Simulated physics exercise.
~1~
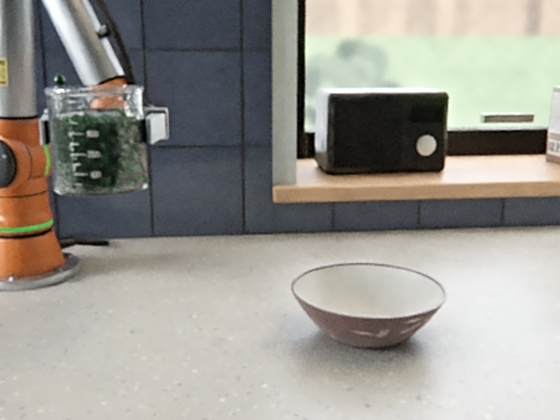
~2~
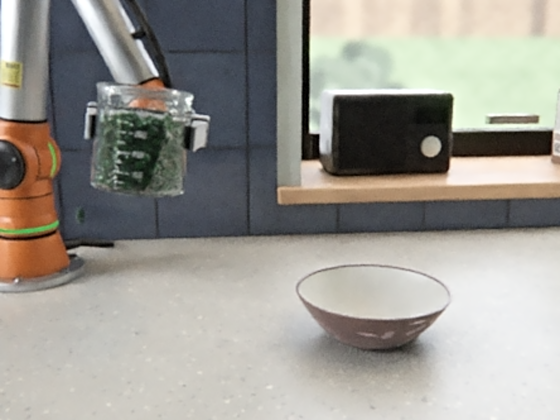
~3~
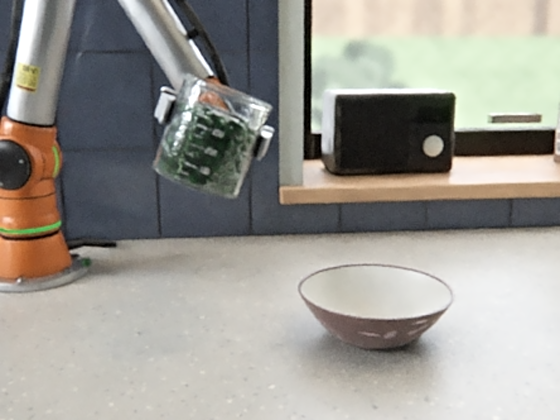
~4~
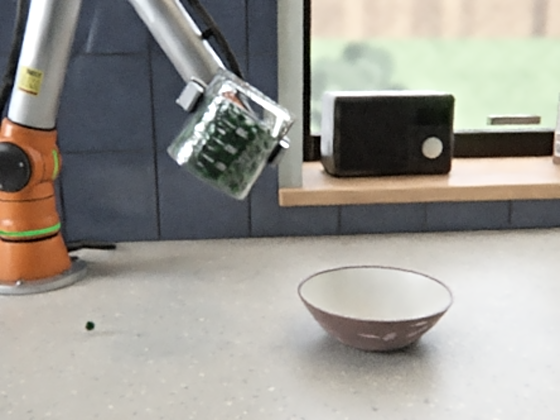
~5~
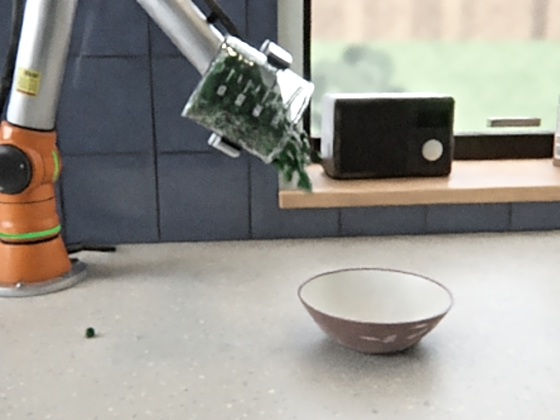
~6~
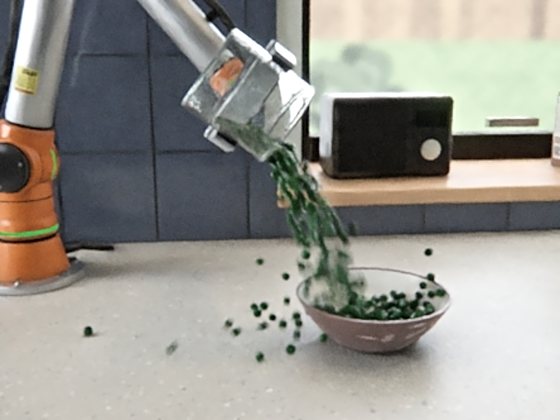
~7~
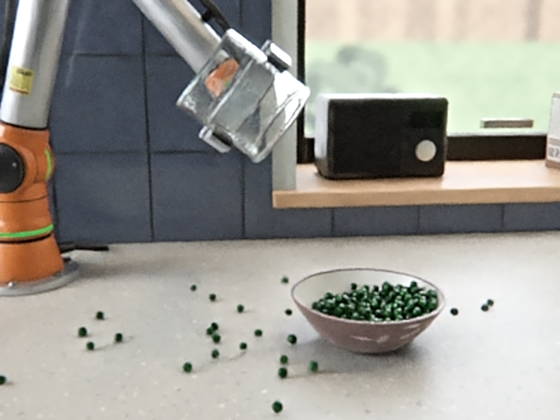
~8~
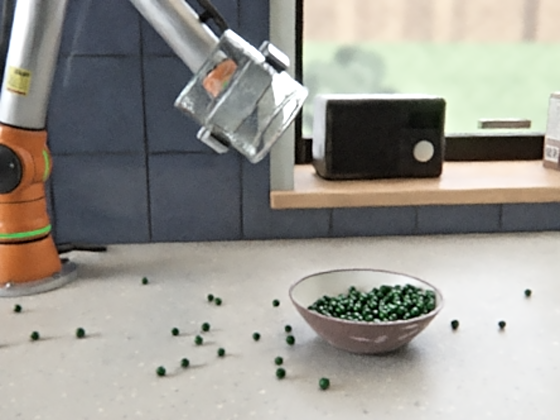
Robot arm tipping a clear beaker of green beads into a bowl, filling it while some scatter across the counter.
